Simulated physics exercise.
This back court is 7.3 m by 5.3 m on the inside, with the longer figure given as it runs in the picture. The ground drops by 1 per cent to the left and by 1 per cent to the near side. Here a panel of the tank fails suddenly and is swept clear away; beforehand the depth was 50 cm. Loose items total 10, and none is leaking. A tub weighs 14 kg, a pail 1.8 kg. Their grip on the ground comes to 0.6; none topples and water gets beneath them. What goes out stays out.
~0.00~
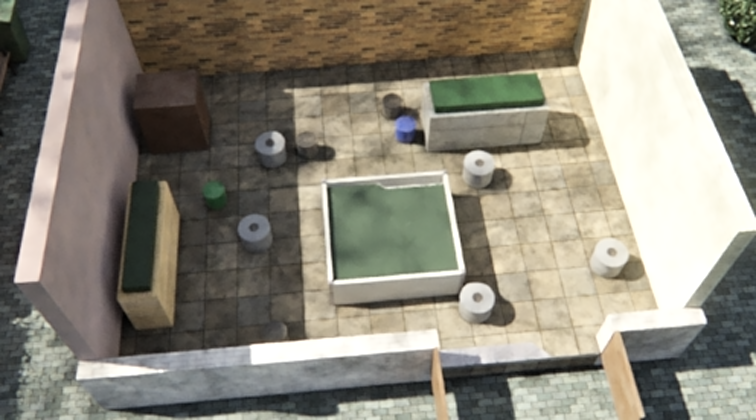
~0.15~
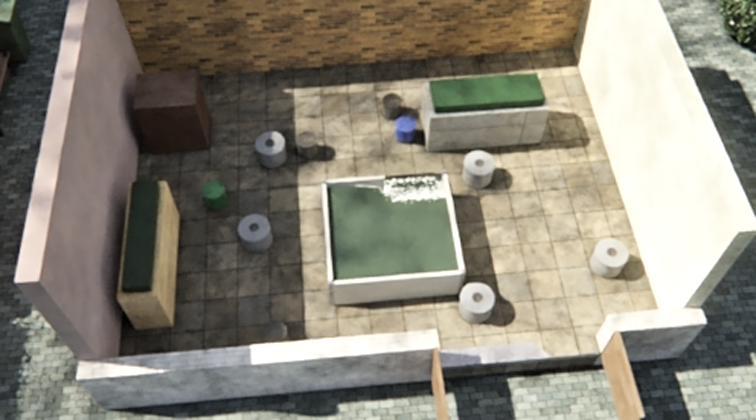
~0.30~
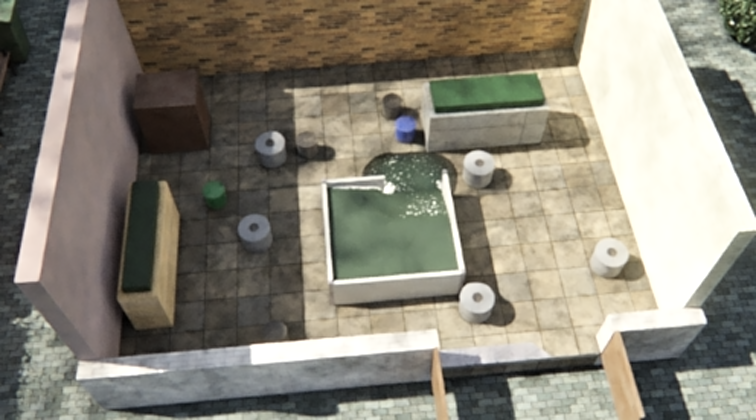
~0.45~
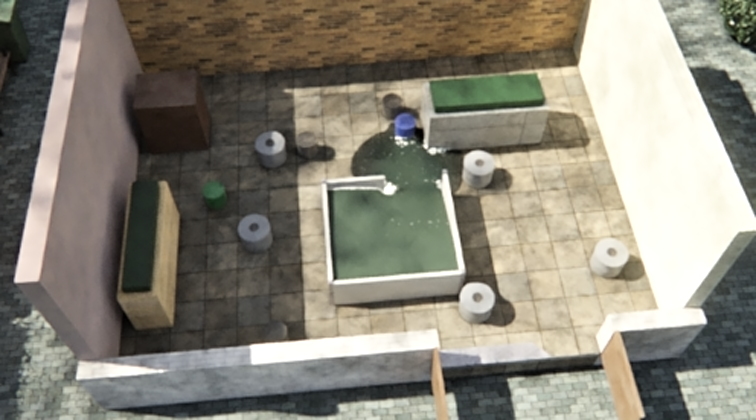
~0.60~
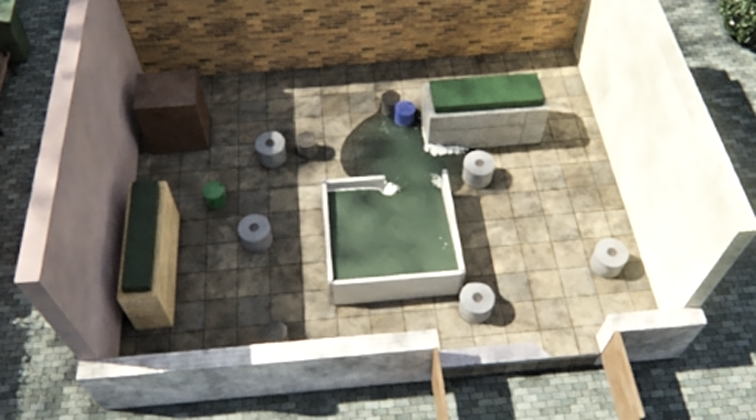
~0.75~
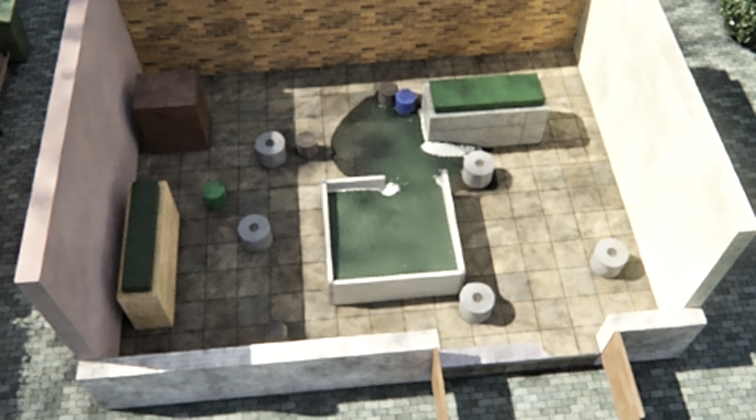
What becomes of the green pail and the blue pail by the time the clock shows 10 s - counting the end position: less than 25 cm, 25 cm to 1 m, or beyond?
Outcome: Green pail: Large shift; blue pail: Large shift.
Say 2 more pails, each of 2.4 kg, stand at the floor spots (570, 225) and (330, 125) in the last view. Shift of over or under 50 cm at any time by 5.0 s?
So that's behind the line and then across the line.
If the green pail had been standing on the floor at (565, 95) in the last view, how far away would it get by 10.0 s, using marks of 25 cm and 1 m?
Short answer: It drifts a great distance.
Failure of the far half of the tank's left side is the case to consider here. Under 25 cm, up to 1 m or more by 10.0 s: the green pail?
Under that change, the green pail covers a big distance.
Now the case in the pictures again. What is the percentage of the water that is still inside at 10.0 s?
Some 96 per cent remains.
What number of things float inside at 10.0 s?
By my count, 5.
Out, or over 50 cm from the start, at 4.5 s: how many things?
I make it 2 by then.
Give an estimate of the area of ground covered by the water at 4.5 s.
Roughly 24 m2.
After 2.0 s the green pail is near (213, 190), 0.0 m from its start, aground; the blue pail is near (435, 51), 1.6 m from its start, afloat; 0 of 10 are out; 2 afloat.
After 4.5 s the green pail is near (213, 194), 0.1 m from its start, aground; the blue pail is near (557, 113), 2.4 m from its start, afloat; 0 of 10 are out; 2 afloat.
After 7.0 s the green pail is near (202, 258), 1.2 m from its start, aground; the blue pail is near (598, 205), 3.1 m from its start, afloat; 0 of 10 are out; 2 afloat.
After 10.0 s the green pail is near (187, 351), 2.5 m from its start, afloat; the blue pail is near (526, 292), 3.3 m from its start, afloat; 0 of 10 are out; 5 afloat.
